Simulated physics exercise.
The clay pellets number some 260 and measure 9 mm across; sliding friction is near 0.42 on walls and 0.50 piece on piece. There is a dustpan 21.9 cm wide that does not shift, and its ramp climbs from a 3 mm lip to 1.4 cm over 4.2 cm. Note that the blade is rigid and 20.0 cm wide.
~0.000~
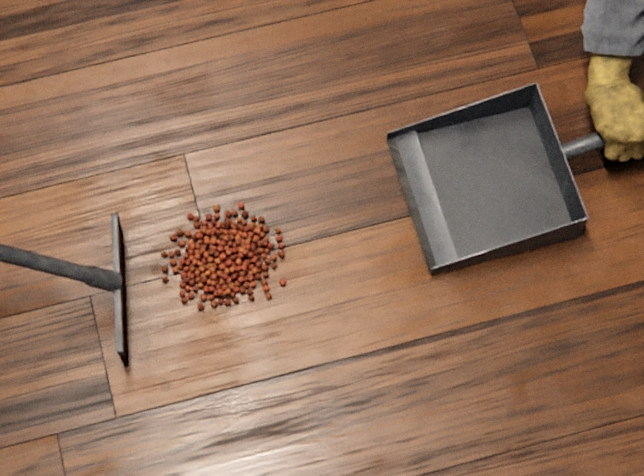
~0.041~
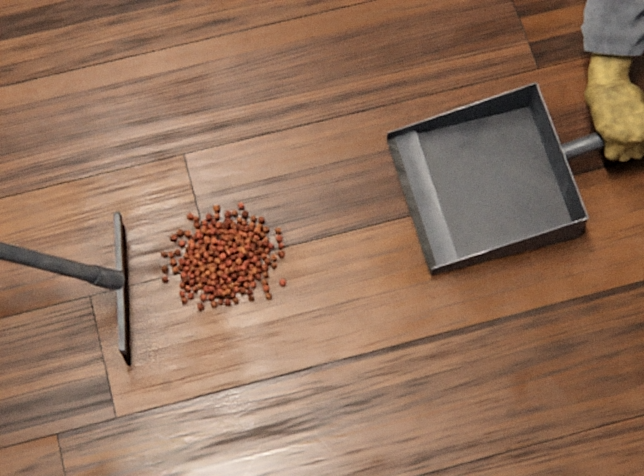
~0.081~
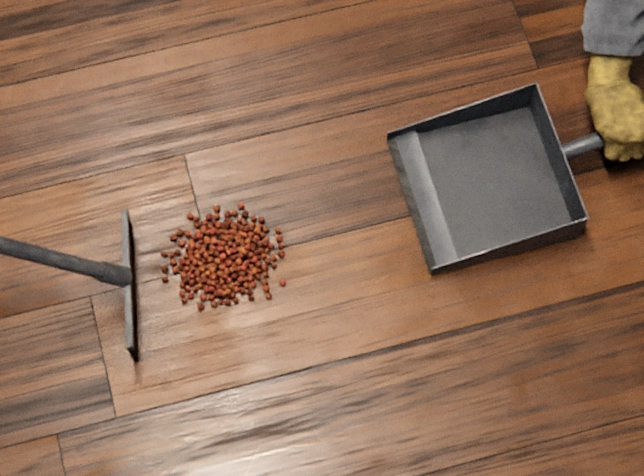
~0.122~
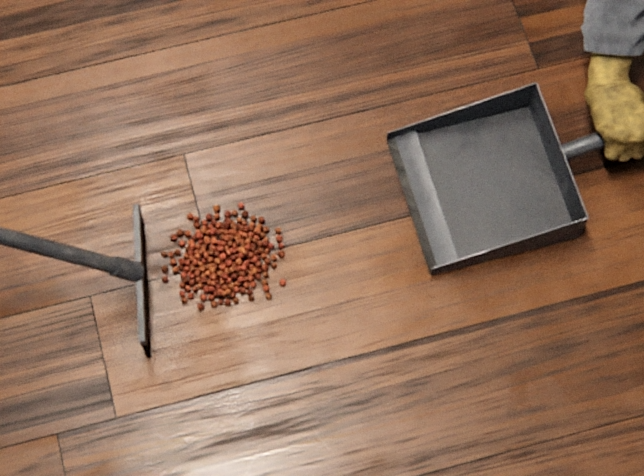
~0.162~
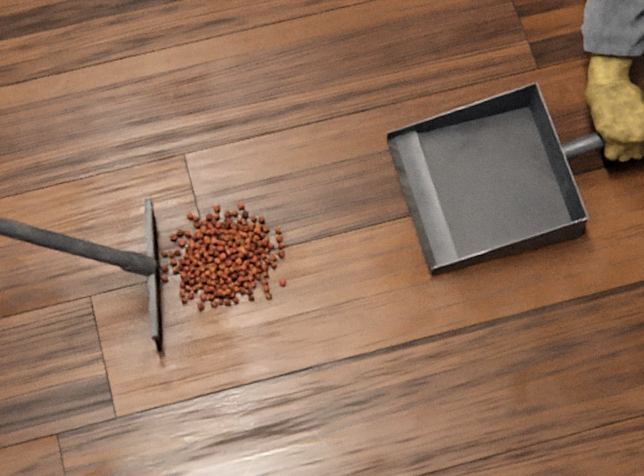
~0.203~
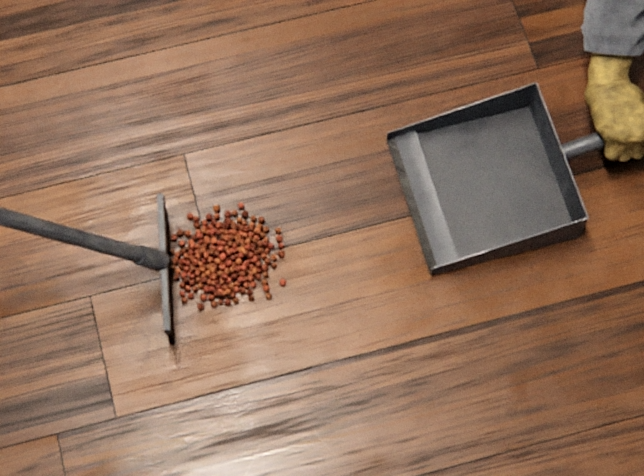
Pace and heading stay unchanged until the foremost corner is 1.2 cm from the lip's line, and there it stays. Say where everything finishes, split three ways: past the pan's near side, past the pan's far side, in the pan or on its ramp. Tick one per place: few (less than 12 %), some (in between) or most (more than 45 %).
Past the pan's near side - few; past the pan's far side - few; in the pan or on its ramp - some.
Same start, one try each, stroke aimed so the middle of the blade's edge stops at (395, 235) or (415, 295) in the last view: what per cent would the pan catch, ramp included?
Some 40 and 15 per cent.
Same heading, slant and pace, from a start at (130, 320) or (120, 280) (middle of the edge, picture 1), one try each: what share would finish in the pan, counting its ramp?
The two tries give some 30 % and some 15 %.
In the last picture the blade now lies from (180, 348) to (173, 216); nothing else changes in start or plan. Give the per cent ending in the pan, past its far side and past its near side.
Split: Pan = 25, far = 0, near = 25.
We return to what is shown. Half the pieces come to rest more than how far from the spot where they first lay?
That distance is around 26 cm.
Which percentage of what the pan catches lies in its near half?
About 20 %.
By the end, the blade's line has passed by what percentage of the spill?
Estimate: About 25 %.
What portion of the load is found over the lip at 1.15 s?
About 25 percent up to then.
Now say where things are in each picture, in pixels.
In the first frame, blade from (121, 352) to (116, 219), moved 0.0 cm, 0 of the pieces shifted so far; middle of the pieces at (228, 257); pan at (494, 185).
In the second frame, blade from (123, 351) to (118, 218), moved 0.4 cm, 0 of the pieces shifted so far; middle of the pieces at (228, 257).
In the third frame, blade from (131, 347) to (125, 215), moved 1.5 cm, 0 of the pieces shifted so far; middle of the pieces at (228, 257).
In the fourth frame, blade from (143, 342) to (137, 210), moved 3.2 cm, 0 of the pieces shifted so far; middle of the pieces at (228, 257).
In the fifth frame, blade from (155, 336) to (149, 205), moved 5.0 cm, 0 of the pieces shifted so far; middle of the pieces at (228, 257).
In the sixth frame, blade from (168, 330) to (161, 199), moved 6.8 cm, 5 of the pieces shifted so far; middle of the pieces at (228, 257); pan at (494, 185). The blade's pace is about 0.45 m/s, heading 11 degrees away from the viewer's side.
After 0.56 s, middle of the blade 20 cm from the lip; 0 % over the lip, far side 0 %, near side 5 %.
After 0.80 s, middle of the blade 9 cm from the lip; 0 % over the lip, far side 5 %, near side 10 %.
After 1.15 s, middle of the blade 3 cm from the lip; 25 % over the lip, far side 5 %, near side 10 %.
By 1.5 s all is still; near side 10 %, far side 5 %, pan 25 %, in front of the lip or behind the blade 60 %.
